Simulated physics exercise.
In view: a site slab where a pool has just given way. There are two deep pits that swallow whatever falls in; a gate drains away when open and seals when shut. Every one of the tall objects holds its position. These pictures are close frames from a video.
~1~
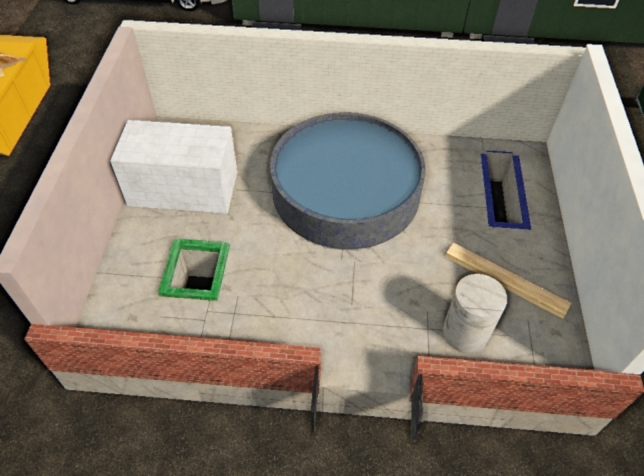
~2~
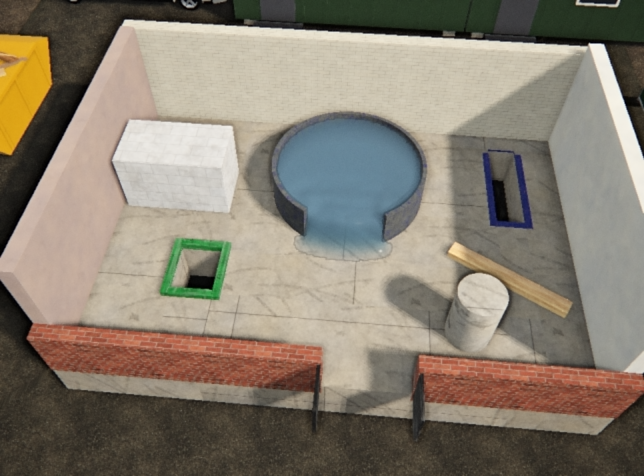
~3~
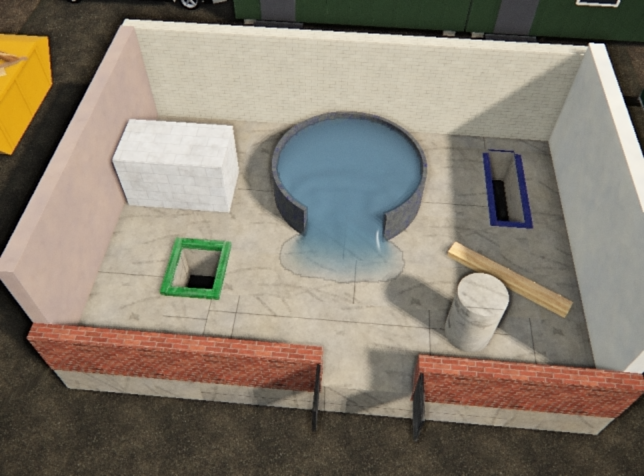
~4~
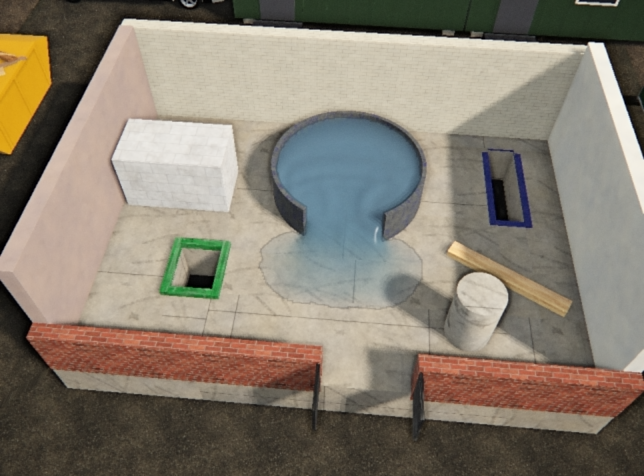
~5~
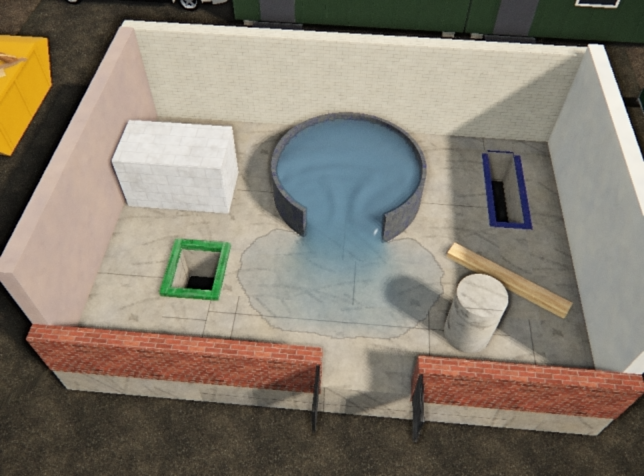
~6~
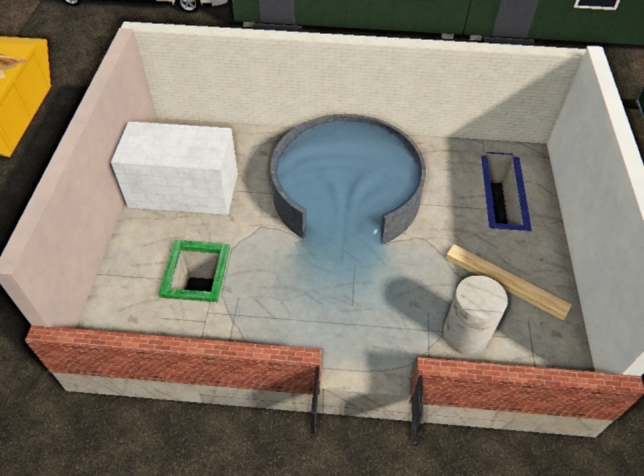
Water sits still in a round, dark grey pool, then pours through a gap in its front wall and spreads in a widening sheet over the pale slab toward the front opening, seen from high above by an unmoving camera. A white block and green-framed opening lie left, a blue-framed opening, plank and pale cylinder right. Low brick walls line the front, and the tall objects stay put.
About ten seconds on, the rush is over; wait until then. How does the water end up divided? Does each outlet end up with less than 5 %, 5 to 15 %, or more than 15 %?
As I see it, the gate claims a heavy share - exceeding fifteen per cent; the green pit claims a light share - short of five per cent; the blue pit claims a light share - short of five per cent.
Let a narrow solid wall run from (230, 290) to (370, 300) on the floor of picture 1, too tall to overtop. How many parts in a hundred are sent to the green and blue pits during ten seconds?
Green 14 %, blue 6 %.
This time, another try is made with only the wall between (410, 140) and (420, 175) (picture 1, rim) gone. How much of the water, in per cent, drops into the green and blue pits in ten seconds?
Shares: Green at 0 percent, blue at 65 percent.
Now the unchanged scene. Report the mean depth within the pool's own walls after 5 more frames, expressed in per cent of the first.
Roughly 70 percent.
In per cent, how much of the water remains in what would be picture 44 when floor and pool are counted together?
Near 72 percent, give or take.
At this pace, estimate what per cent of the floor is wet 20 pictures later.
It works out to about 45 in a hundred.
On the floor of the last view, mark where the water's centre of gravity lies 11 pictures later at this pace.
Centre: Close to (335, 242).
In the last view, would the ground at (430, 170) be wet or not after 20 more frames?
That spot: Spared.
A moment on, water covers 30 % of the floor; the gate 3 %, the green pit 0 %, the blue pit 0 %.
Next, water covers 35 % of the floor; the gate 9 %, the green pit 0 %, the blue pit 0 %.
Then, water covers 45 % of the floor; the gate 18 %, the green pit 0 %, the blue pit 0 %.
Later, water covers 60 % of the floor; the gate 29 %, the green pit 0 %, the blue pit 0 %.
In the end, water covers 75 % of the floor; the gate 39 %, the green pit 0 %, the blue pit 1 %.
